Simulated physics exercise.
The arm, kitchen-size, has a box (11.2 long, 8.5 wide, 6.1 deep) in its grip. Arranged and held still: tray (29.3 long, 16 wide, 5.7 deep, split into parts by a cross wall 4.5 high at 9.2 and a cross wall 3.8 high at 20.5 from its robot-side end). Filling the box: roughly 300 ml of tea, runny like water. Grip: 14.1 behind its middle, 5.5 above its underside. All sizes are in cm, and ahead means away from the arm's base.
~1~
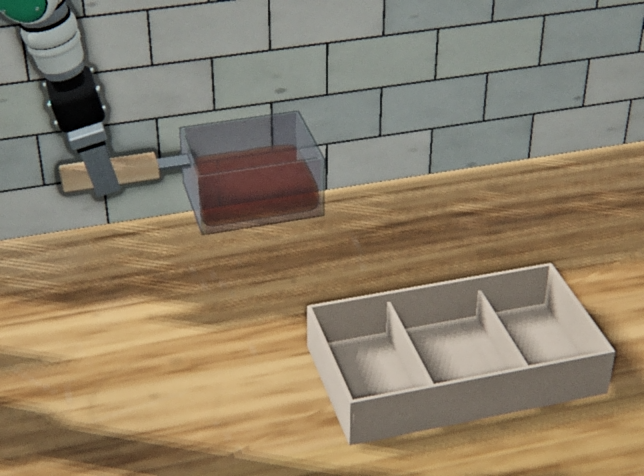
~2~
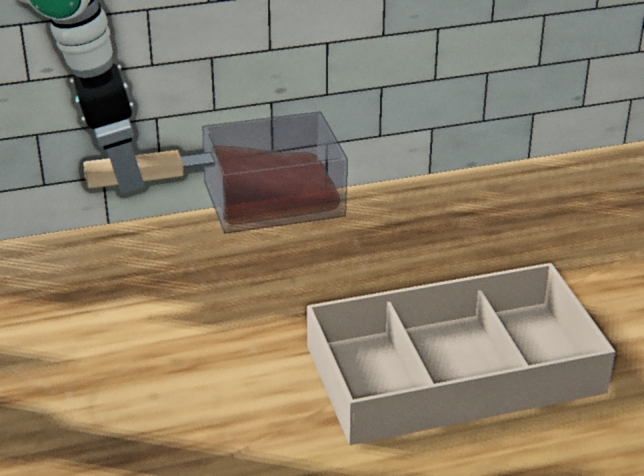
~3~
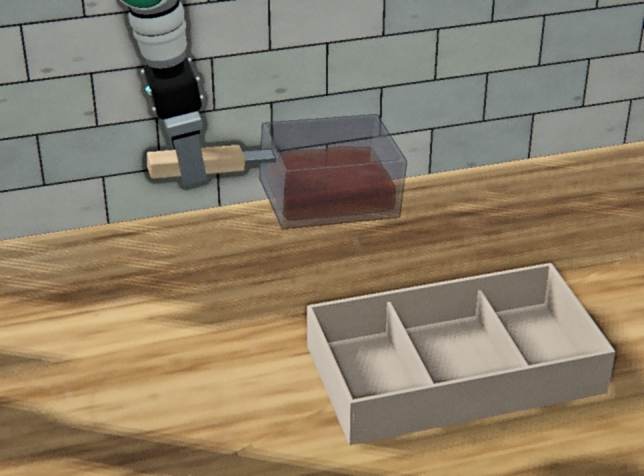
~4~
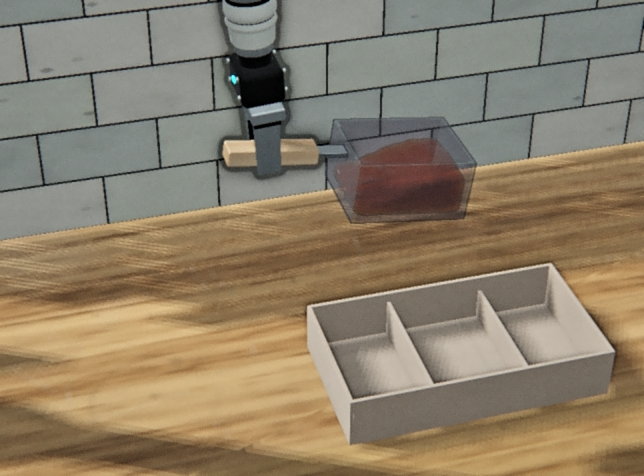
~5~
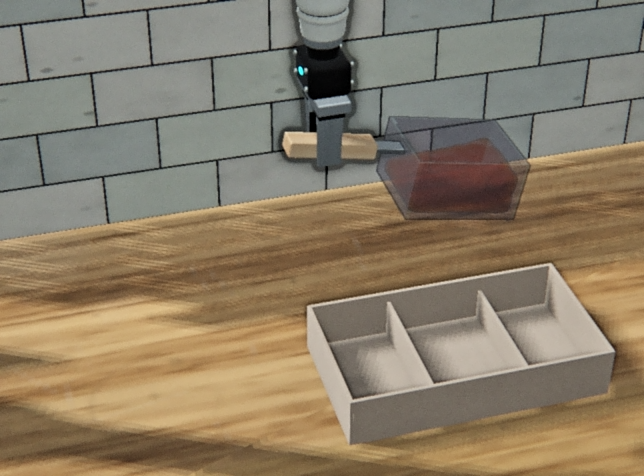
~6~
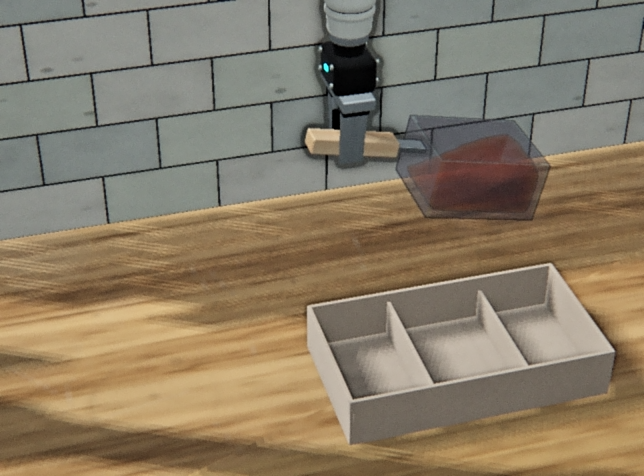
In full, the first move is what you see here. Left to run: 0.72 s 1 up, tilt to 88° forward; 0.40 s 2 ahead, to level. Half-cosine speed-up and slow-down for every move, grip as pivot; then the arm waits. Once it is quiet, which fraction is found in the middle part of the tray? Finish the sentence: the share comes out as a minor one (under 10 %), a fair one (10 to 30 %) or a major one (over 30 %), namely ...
... a major one.
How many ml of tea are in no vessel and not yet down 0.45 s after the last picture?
I'd guess about 40 ml.
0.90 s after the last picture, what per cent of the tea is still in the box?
30 %.
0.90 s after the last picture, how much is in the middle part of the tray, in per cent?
Roughly 40 %.
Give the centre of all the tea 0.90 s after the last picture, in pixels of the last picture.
Around (430, 331).
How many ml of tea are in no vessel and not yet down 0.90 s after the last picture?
Around 5 ml at that moment.
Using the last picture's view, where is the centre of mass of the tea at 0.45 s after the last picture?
(416, 270), roughly.
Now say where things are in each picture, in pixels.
The first picture shows box floor at (252, 196), level; upper third of the tea around (251, 173), from x 190 to 315, top at y 145; 295 ml in the box.
The second picture shows box floor at (274, 196), tilted 1° forward; upper third of the tea around (246, 173), from x 210 to 340, top at y 145.
The third picture shows box floor at (329, 195), tilted 4° forward; upper third of the tea around (321, 172), from x 265 to 395, top at y 145.
The fourth picture shows box floor at (394, 193), tilted 8° forward; upper third of the tea around (418, 167), from x 335 to 465, top at y 140.
The fifth picture shows box floor at (445, 192), tilted 11° forward; upper third of the tea around (459, 168), from x 385 to 515, top at y 140.
The sixth picture shows box floor at (464, 192), tilted 12° forward; upper third of the tea around (494, 164), from x 405 to 540, top at y 135; 295 ml in the box.
Then, 0.45 s after the last picture, tilted 64° forward, liquid up to 19 above the table; 235 ml in the box, 20 ml in the middle part, 45 ml in the air or running down outside.
Then, 0.90 s after the last picture, tilted 52° forward, liquid up to 37 above the table; 115 ml in the middle part, 95 ml in the box, 70 ml in the robot-side part, 5 ml on the table or floor, 5 ml in the far-side part, 5 ml in the air or running down outside.
Then, 1.32 s after the last picture, level, liquid up to 31 above the table; 115 ml in the middle part, 70 ml in the box, 70 ml in the robot-side part, 15 ml on the table or floor, 5 ml in the far-side part, 25 ml in the air or running down outside.
Then, 2.12 s after the last picture, level, liquid up to 29 above the table; 120 ml in the middle part, 70 ml in the box, 70 ml in the robot-side part, 30 ml on the table or floor, 10 ml in the far-side part.
Final state, 120 ml in the middle part, 70 ml in the box, 70 ml in the robot-side part, 30 ml on the table or floor, 10 ml in the far-side part. That is 40 % in the middle part of the tray.
